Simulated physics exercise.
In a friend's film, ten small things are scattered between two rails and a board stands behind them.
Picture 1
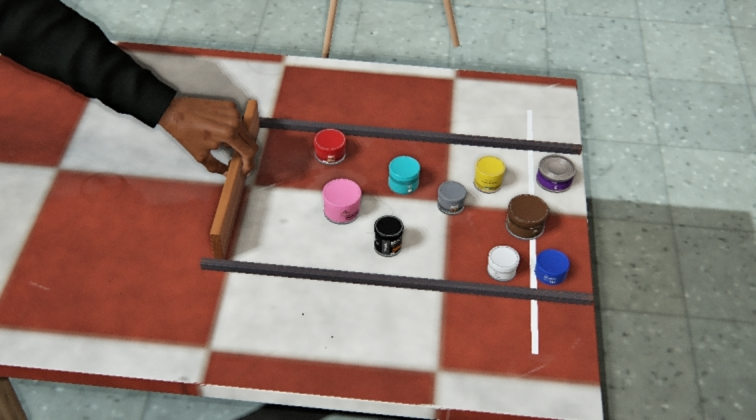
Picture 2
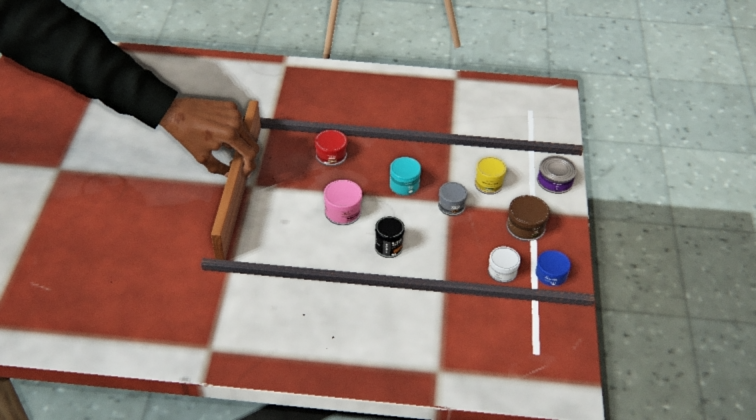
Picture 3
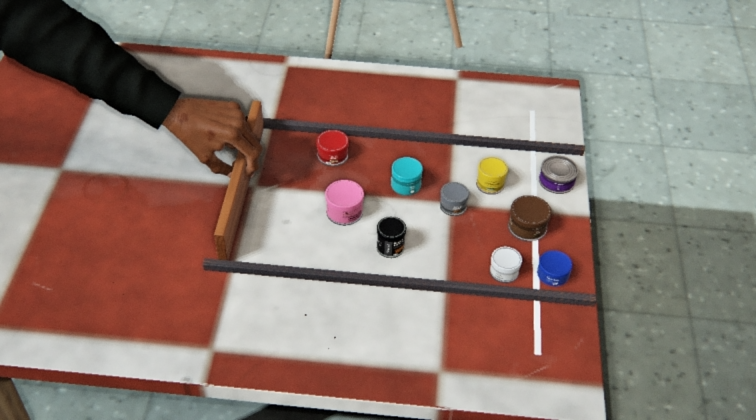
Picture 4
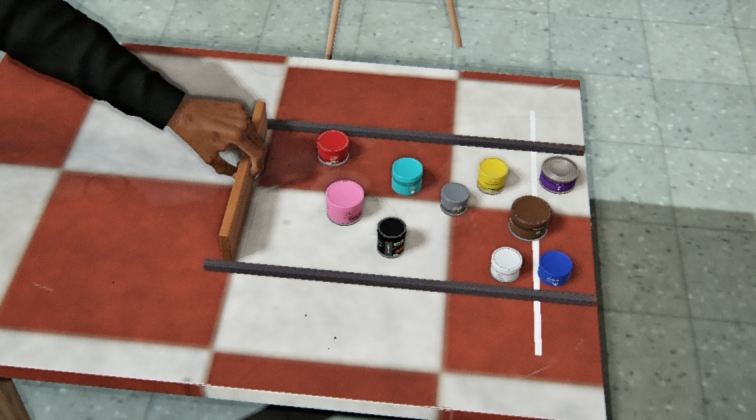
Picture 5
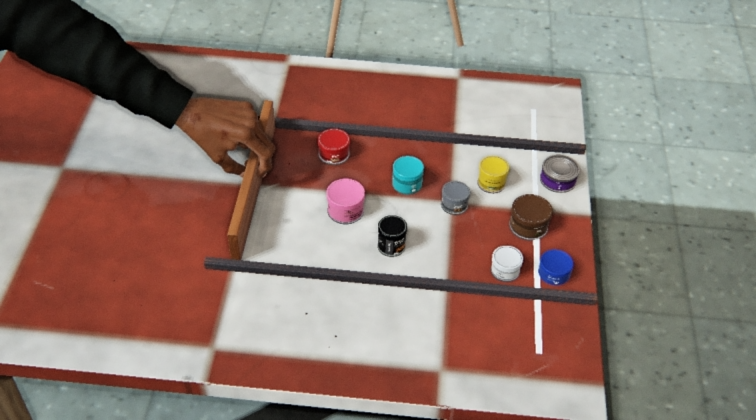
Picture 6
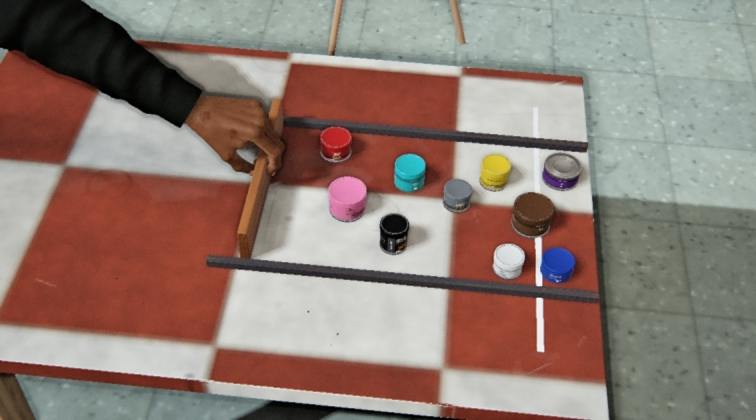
A hand slides a wooden board slightly right between two rails toward ten scattered small tins.
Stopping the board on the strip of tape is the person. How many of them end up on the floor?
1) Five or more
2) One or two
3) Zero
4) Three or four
2.
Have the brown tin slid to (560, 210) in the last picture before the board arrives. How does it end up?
From that start, the object then is safe.
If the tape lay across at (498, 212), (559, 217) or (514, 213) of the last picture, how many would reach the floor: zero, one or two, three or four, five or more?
First none at all, then 3 or 4, and last none.
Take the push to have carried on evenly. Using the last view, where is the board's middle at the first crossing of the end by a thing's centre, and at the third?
Near (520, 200) first, near (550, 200) second.
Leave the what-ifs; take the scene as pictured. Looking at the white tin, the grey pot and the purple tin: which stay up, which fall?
Check the white tin: It does not drop. The grey pot does not drop. The purple tin falls away.
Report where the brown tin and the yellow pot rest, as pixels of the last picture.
The brown tin ends at (598, 224) and the yellow pot at (578, 177).
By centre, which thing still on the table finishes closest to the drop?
The answer: The brown tin.
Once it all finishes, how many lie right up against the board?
Count recorded: 5.
Early on, none off yet; purple tin at rest near (562, 171); blue tub at rest near (557, 265); brown tin at rest near (532, 215).
A while later, none off yet; purple tin at rest near (562, 172); blue tub at rest near (557, 265); brown tin travelled a little near (547, 218).
Finally, the number that fall off is one or two; lost, purple tin.
